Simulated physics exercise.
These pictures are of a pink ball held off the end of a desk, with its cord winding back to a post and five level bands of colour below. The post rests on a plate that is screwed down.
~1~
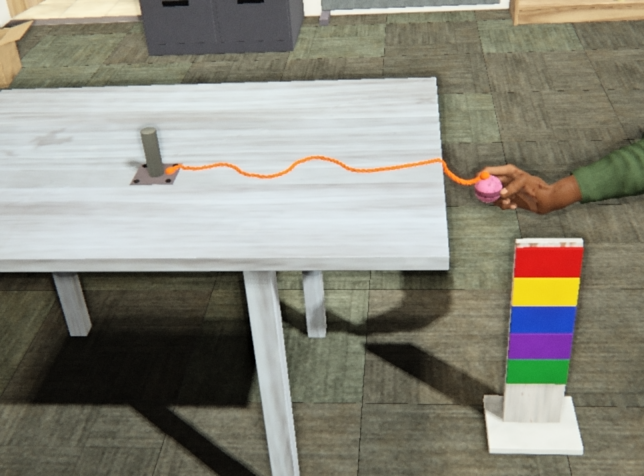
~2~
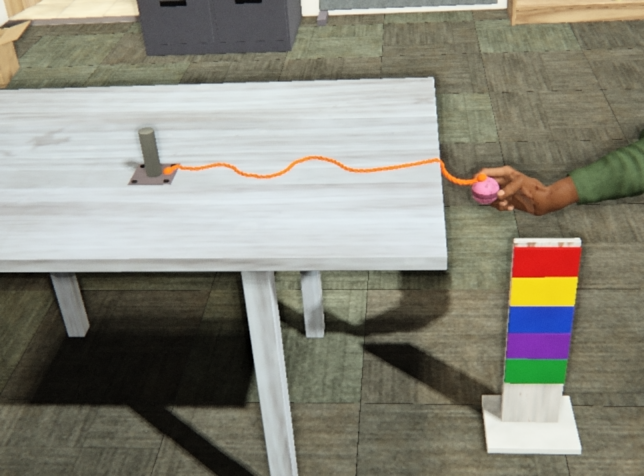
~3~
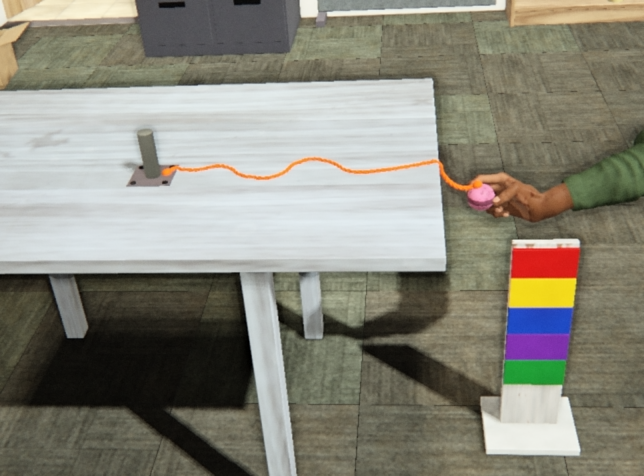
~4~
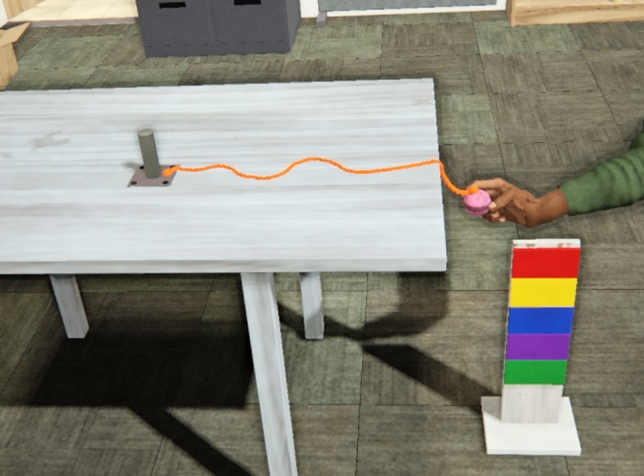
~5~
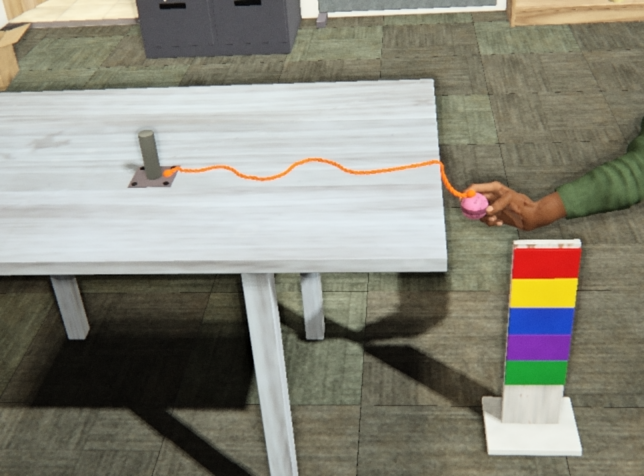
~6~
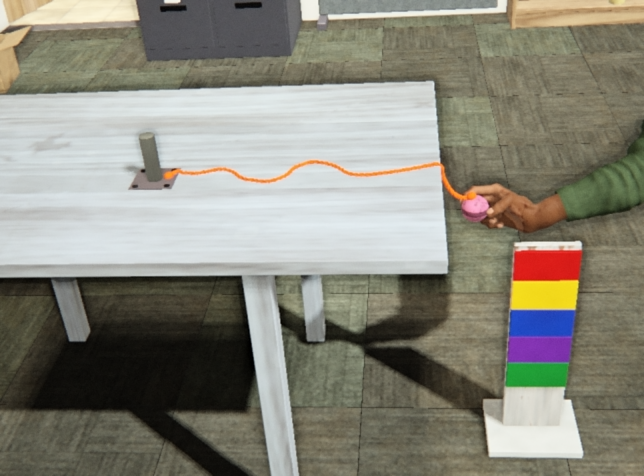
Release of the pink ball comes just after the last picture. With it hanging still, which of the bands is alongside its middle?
The band alongside its middle is red.
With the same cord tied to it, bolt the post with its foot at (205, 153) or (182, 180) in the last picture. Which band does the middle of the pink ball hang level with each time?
Try one - yellow; try two - yellow.
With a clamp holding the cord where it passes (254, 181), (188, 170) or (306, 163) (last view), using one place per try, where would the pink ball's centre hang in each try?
Taking the tries in turn: (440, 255), (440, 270) and (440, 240).
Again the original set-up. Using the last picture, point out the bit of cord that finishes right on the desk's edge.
Approximately at (394, 172) in the final frame.
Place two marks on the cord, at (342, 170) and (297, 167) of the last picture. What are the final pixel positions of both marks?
One ends up around (387, 170), the other around (331, 172).
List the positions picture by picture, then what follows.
Pink ball (488, 189); red (548, 264); yellow (545, 293); blue (543, 321); purple (540, 347); green (538, 373), in the first picture.
Pink ball (486, 191); cord through (194, 169) (247, 176) (302, 161) (357, 171) (424, 163), in the second picture.
Pink ball (481, 197), in the third picture.
Pink ball (477, 203); cord through (193, 170) (247, 177) (301, 162) (356, 172) (423, 164), in the fourth picture.
Pink ball (474, 206), in the fifth picture.
Pink ball (475, 209); cord through (194, 174) (248, 180) (303, 165) (357, 175) (424, 166), in the sixth picture.
A little later, ball near (470, 267); level with red.
Next, ball near (418, 268); level with red.
Later still, ball near (446, 272); level with red.
When it is over, ball near (439, 274); level with red. Its centre hangs level with the red band.
